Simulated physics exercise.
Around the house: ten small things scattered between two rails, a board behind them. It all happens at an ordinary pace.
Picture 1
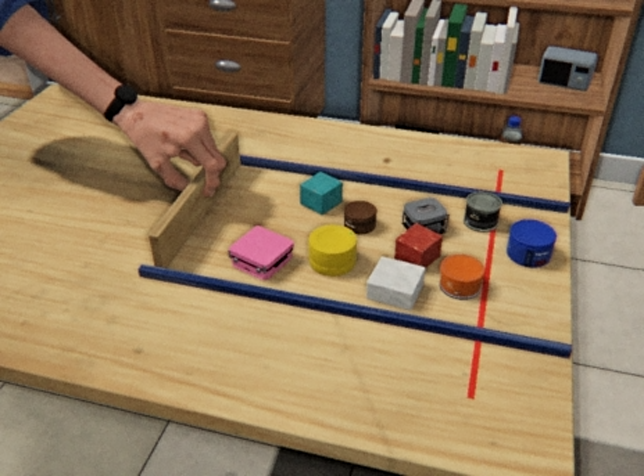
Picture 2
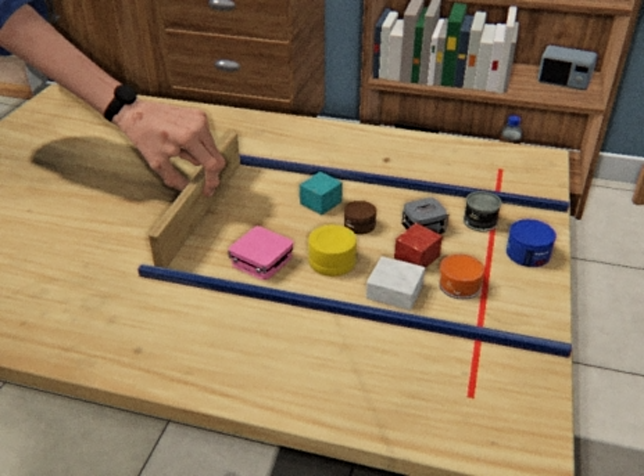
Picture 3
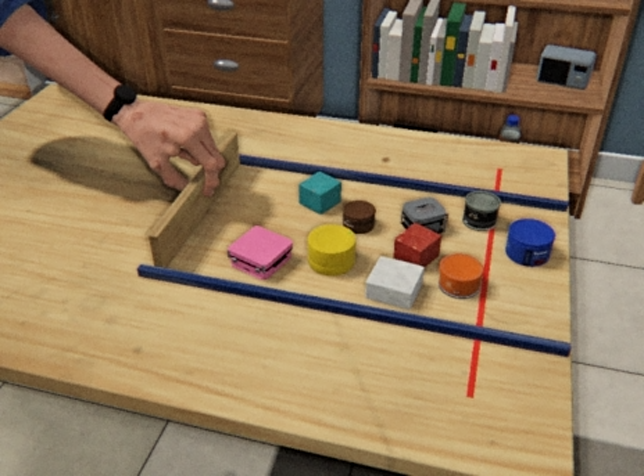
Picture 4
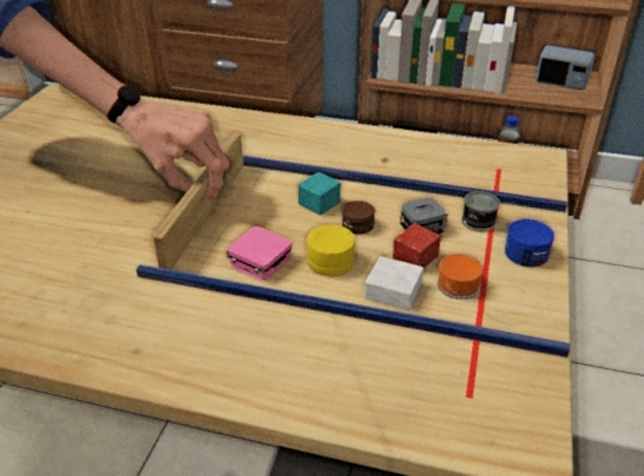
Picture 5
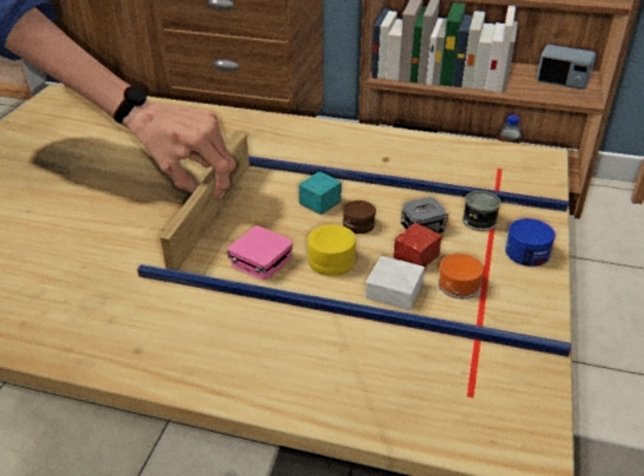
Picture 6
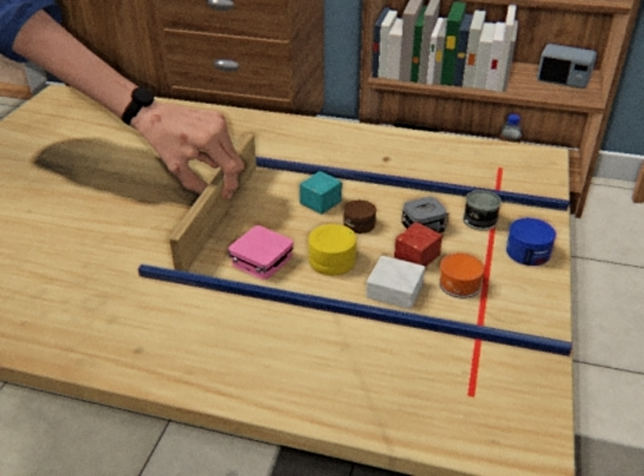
A hand slides a wooden board slightly right between two blue rails, toward small scattered objects.
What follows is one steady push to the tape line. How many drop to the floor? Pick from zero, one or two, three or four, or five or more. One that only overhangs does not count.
In the end the number that fall off is one or two.
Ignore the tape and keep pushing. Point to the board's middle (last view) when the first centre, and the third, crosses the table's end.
Near (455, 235) and (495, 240).
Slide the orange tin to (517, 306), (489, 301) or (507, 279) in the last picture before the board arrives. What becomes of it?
In turn it drops off; is lost; drops off.
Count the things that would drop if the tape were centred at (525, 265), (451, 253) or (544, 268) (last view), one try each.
The counts: 6, 0 and 7.
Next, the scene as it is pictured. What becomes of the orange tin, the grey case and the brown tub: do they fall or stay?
The orange tin is lost, the grey case does not fall, the brown tub stays on.
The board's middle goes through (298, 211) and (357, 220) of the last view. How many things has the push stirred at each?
3 and 7.
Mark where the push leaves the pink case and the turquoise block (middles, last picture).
About (510, 292), and the other about (511, 215).
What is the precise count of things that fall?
In all, 2 of them.
A little later, none off yet; blue tub at rest near (531, 242); black tin at rest near (482, 210); orange tin at rest near (461, 275).
Next, none off yet; blue tub at rest near (531, 242); black tin at rest near (482, 210); orange tin shifted a little near (483, 276).
Later still, none off yet; blue tub shifted about its own width near (564, 245); black tin shifted about its own width near (504, 209); orange tin shifted well along near (563, 297).
When it is over, the number that fall off is one or two; down, orange tin and blue tub.
